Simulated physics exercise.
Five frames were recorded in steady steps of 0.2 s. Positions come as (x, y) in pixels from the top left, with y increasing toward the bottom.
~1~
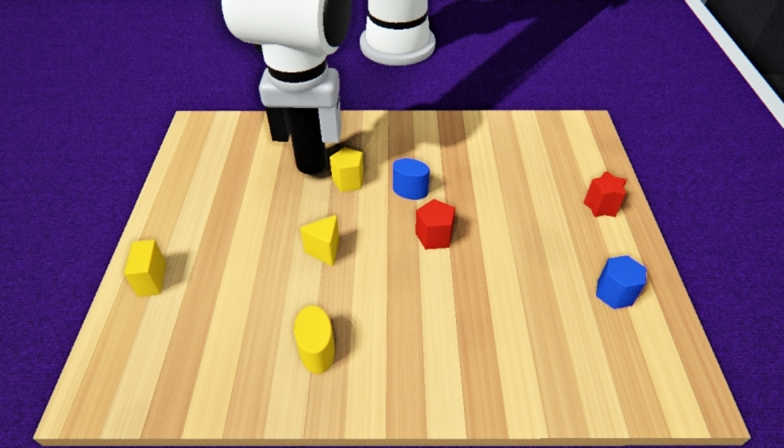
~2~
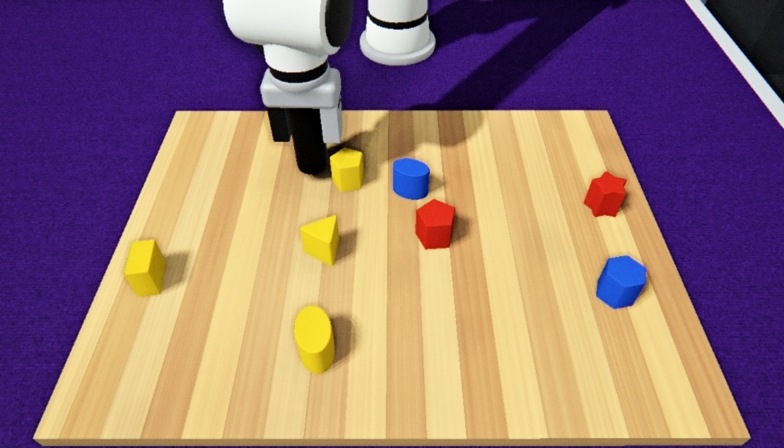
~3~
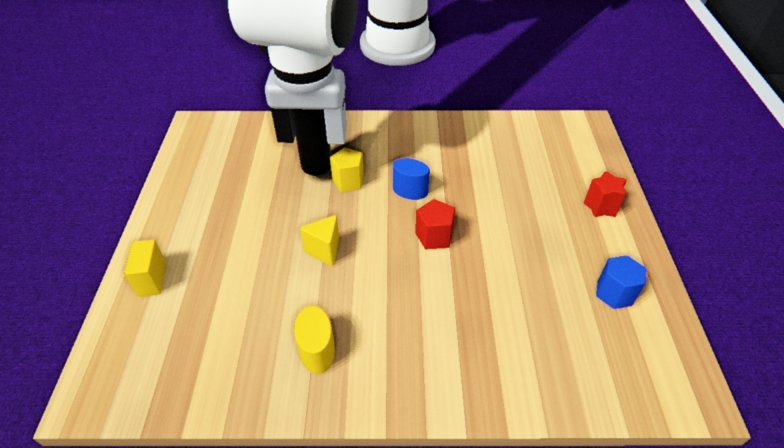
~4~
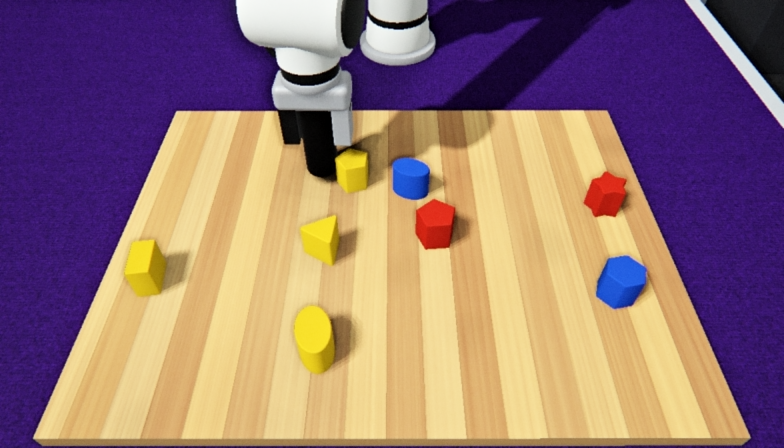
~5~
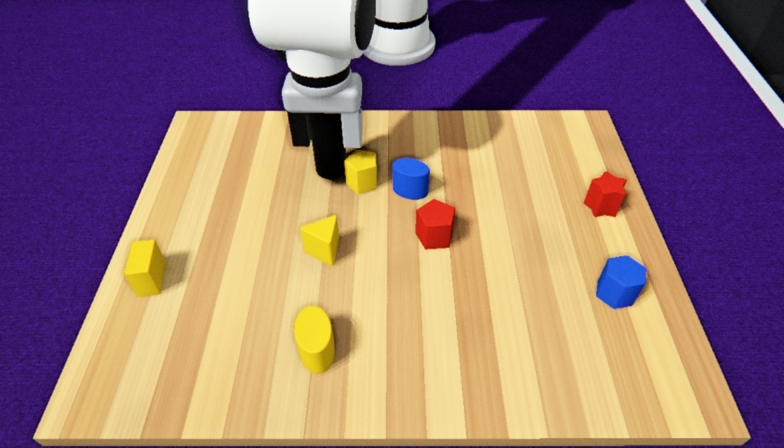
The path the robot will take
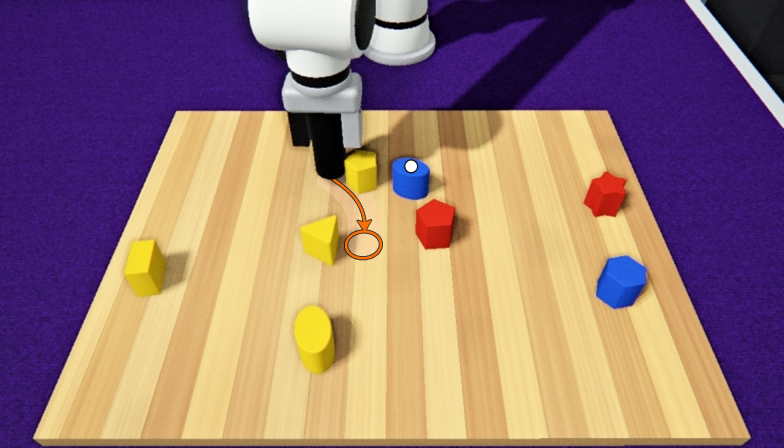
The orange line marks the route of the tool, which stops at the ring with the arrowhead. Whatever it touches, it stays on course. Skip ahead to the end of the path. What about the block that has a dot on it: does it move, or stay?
In the end it has not been moved.
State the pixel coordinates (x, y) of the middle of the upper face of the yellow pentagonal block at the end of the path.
Top centre: (381, 164).
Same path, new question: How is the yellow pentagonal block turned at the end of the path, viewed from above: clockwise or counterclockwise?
It rotates counterclockwise.
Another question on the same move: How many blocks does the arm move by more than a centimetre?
By the end of the path, one block has moved more than about a centimetre.
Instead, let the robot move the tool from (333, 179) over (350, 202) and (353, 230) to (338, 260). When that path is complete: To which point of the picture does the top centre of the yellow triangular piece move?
Pixel (296, 249).
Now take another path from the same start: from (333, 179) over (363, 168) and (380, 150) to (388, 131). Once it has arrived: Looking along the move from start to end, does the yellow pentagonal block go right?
Yes, that is what happens.
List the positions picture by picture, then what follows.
In the first frame, lower end of the tool at (312, 165), tops of blocks, yellow pentagonal block at (347, 157), blue oval block at (411, 166).
In the second frame, tool at (313, 166), blocks as before.
In the third frame, tool at (317, 166), blocks as before.
In the fourth frame, tool at (323, 168), yellow pentagonal block at (352, 158).
In the fifth frame, tool at (332, 170), yellow pentagonal block at (362, 159), blue oval block at (411, 166).
The drawn path runs from (333, 179) by way of (353, 196) and (364, 218) to (363, 245); the dot is on the blue oval block.
On the path given first. One third of the way, tool at (352, 187); yellow pentagonal block at (381, 164), turned 65° anticlockwise.
Two thirds of the way, tool at (363, 210); yellow pentagonal block at (381, 164), turned 65° anticlockwise.
At the end, tool at (363, 236); yellow pentagonal block at (381, 164), turned 65° anticlockwise; blue oval block not moved.
